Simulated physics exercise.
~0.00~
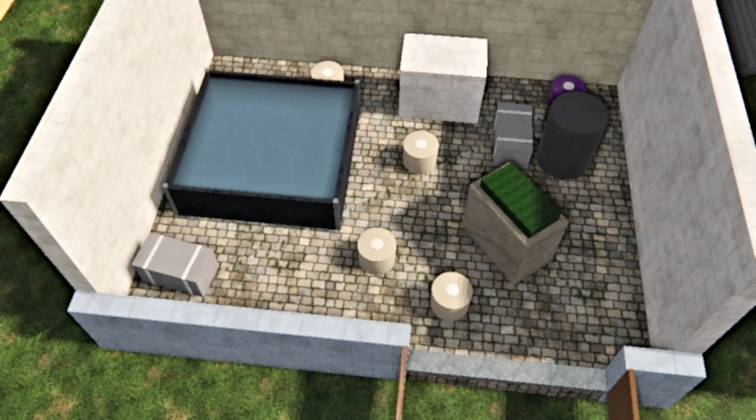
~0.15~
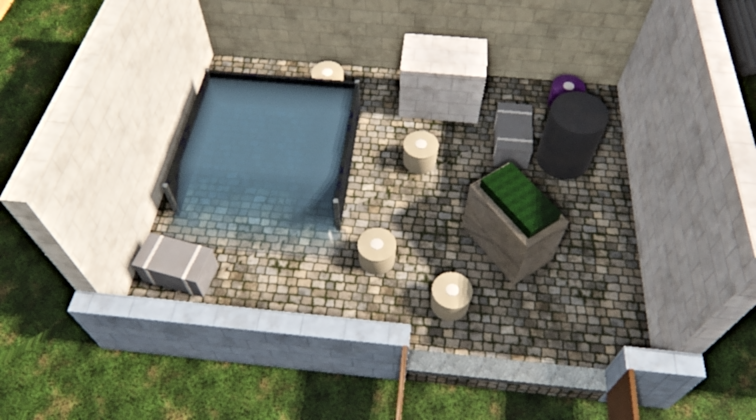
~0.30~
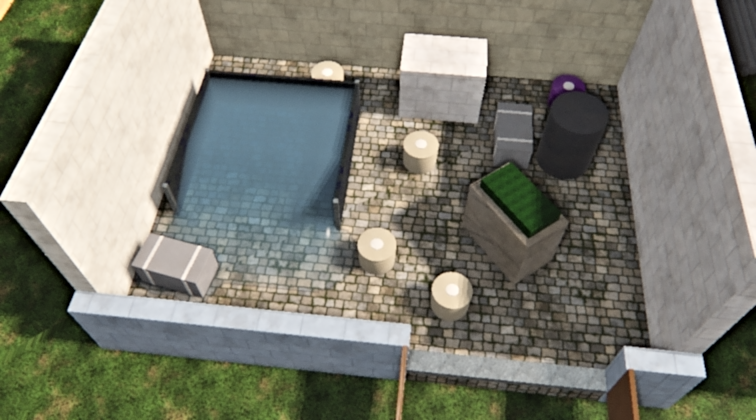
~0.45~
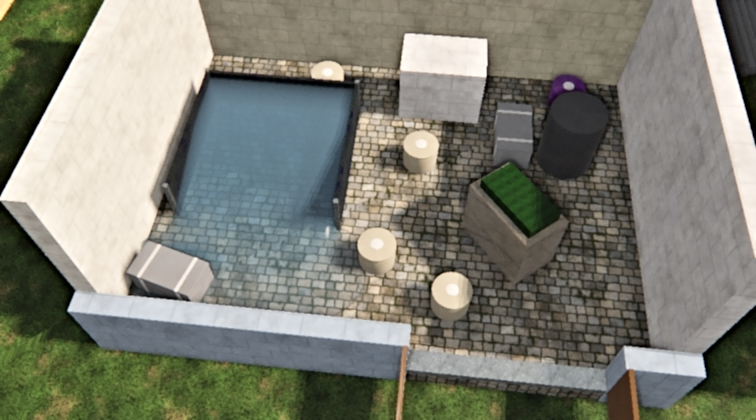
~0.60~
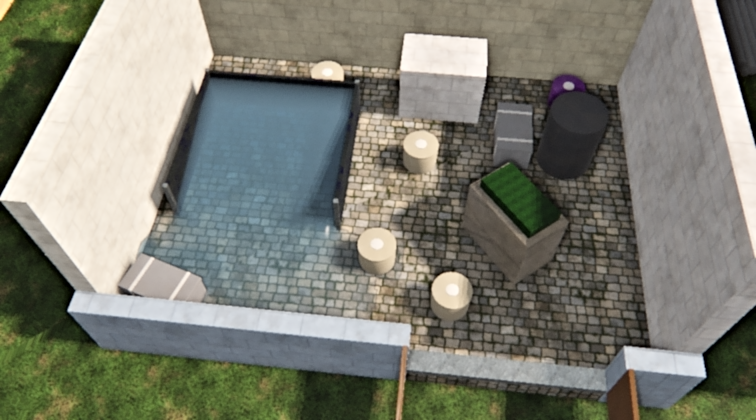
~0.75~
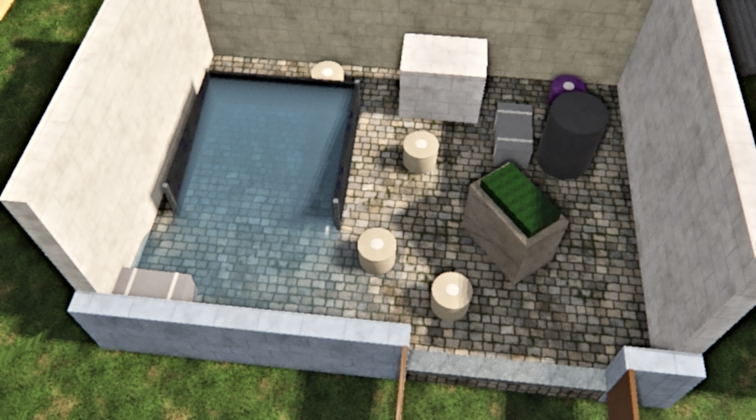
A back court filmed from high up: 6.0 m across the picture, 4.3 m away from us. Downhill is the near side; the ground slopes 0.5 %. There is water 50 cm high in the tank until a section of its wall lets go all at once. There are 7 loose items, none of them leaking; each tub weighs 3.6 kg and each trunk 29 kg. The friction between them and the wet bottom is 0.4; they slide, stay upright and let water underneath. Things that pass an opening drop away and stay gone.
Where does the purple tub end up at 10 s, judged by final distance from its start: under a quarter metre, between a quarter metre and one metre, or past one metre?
The purple tub stays put.
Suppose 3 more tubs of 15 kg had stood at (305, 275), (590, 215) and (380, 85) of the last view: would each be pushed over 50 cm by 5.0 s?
Taking them in the order given: Exceeds it, falls short and falls short.
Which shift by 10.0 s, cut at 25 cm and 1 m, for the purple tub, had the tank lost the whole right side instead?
Had it gone that way, the purple tub would be borne far.
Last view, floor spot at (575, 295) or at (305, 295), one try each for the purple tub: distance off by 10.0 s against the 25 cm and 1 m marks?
Outcomes in order: It is taken a long way; it is taken a long way.
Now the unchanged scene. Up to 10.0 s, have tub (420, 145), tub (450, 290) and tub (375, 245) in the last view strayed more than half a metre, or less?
Item by item, they came out above the mark, above the mark and above the mark.
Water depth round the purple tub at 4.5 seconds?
About 0 cm.
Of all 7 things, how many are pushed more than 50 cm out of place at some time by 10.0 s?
The number is 5.
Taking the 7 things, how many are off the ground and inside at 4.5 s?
At that moment it comes to 2.
After 2.0 s the purple tub is near (569, 86), 0.0 m from its start, aground; 0 of 7 are out; 1 afloat.
After 4.5 s the purple tub is near (569, 86), 0.0 m from its start, aground; 0 of 7 are out; 2 afloat.
After 7.0 s the purple tub is near (567, 104), 0.4 m from its start, afloat; 1 of 7 are out; 5 afloat.
After 10.0 s the purple tub is near (562, 88), 0.1 m from its start, afloat; 1 of 7 are out; 5 afloat.
